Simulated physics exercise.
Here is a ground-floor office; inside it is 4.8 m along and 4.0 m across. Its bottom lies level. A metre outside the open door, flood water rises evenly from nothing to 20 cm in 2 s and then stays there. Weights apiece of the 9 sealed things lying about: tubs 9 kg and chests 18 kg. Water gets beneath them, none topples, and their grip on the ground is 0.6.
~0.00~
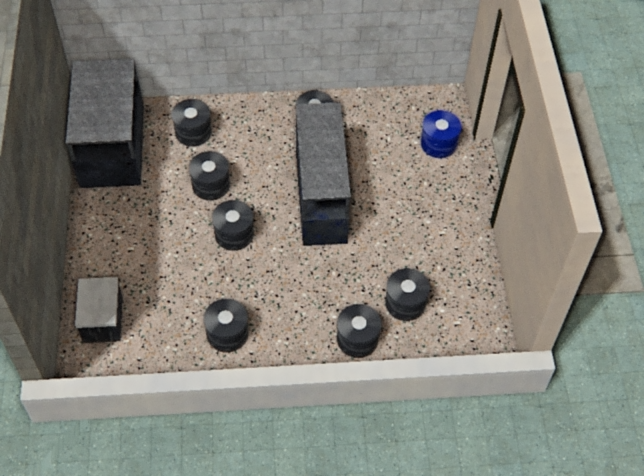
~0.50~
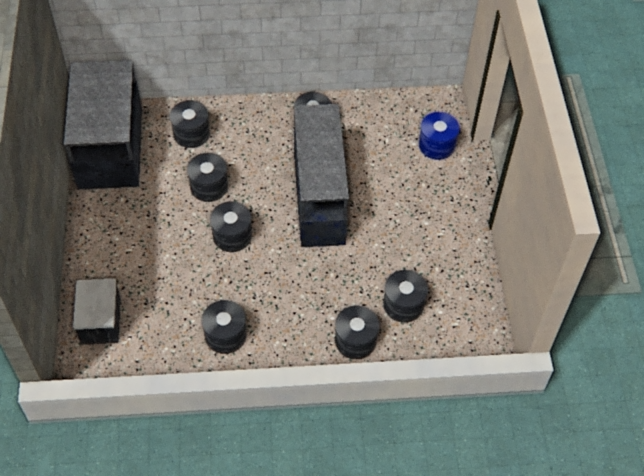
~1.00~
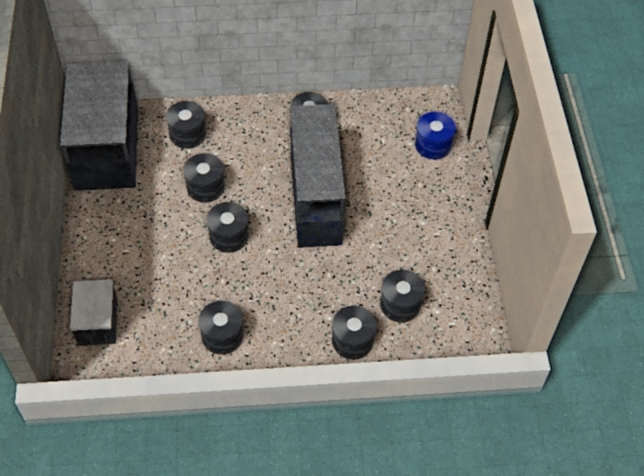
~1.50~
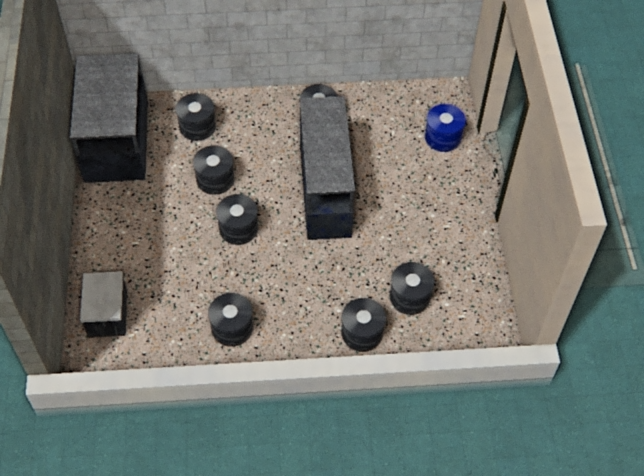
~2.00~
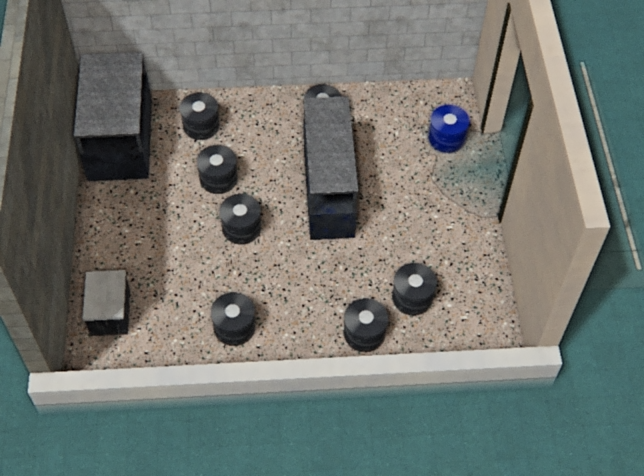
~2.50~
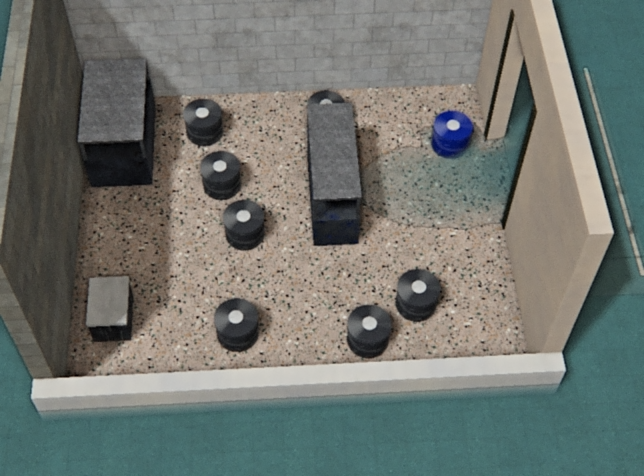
A walled room with a speckled floor held dark tubs, one blue tub and some chests while water covered the ground outside, then a shallow sheet crept in through the doorway on the right.
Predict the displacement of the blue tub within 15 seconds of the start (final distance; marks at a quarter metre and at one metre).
The blue tub is nudged along.
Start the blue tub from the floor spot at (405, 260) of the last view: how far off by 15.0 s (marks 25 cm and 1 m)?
It gets carried off.
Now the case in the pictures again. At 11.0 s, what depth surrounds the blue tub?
About 8 cm.
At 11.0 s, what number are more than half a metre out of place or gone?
4 of them.
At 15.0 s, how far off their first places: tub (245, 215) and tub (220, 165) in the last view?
In that order: 150 cm, 60 cm.
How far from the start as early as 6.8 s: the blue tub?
About 60 cm.
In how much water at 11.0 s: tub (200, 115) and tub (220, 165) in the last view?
Roughly 8 and 5 cm.
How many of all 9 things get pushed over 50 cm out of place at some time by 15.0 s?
I count 9.
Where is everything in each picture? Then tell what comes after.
In the first frame, the blue tub at (442, 125) rests on the ground; water covers 0.0 m2; 0 of 9 have shifted.
In the second frame, the blue tub at (440, 126), on the bottom; 0.0 m2 under water; 0 of 9 have shifted.
In the third frame, the blue tub at (436, 126) rests on the ground; 0.0 m2 under water; 0 of 9 have shifted.
In the fourth frame, the blue tub at (446, 119), on the bottom; 0.0 m2 under water; 0 of 9 have shifted.
In the fifth frame, the blue tub at (450, 119), on the bottom; water covers 0.5 m2; 0 of 9 have shifted.
In the sixth frame, the blue tub at (453, 125), on the bottom; water covers 1.5 m2; 0 of 9 have shifted.
After 3.5 s the blue tub is near (425, 97), 0.5 m from its start, aground; 0 afloat.
After 6.8 s the blue tub is near (431, 89), 0.6 m from its start, aground; 0 afloat.
After 11.0 s the blue tub is near (442, 93), 0.5 m from its start, afloat; 6 afloat.
After 15.0 s the blue tub is near (428, 95), 0.5 m from its start, afloat; 9 afloat.
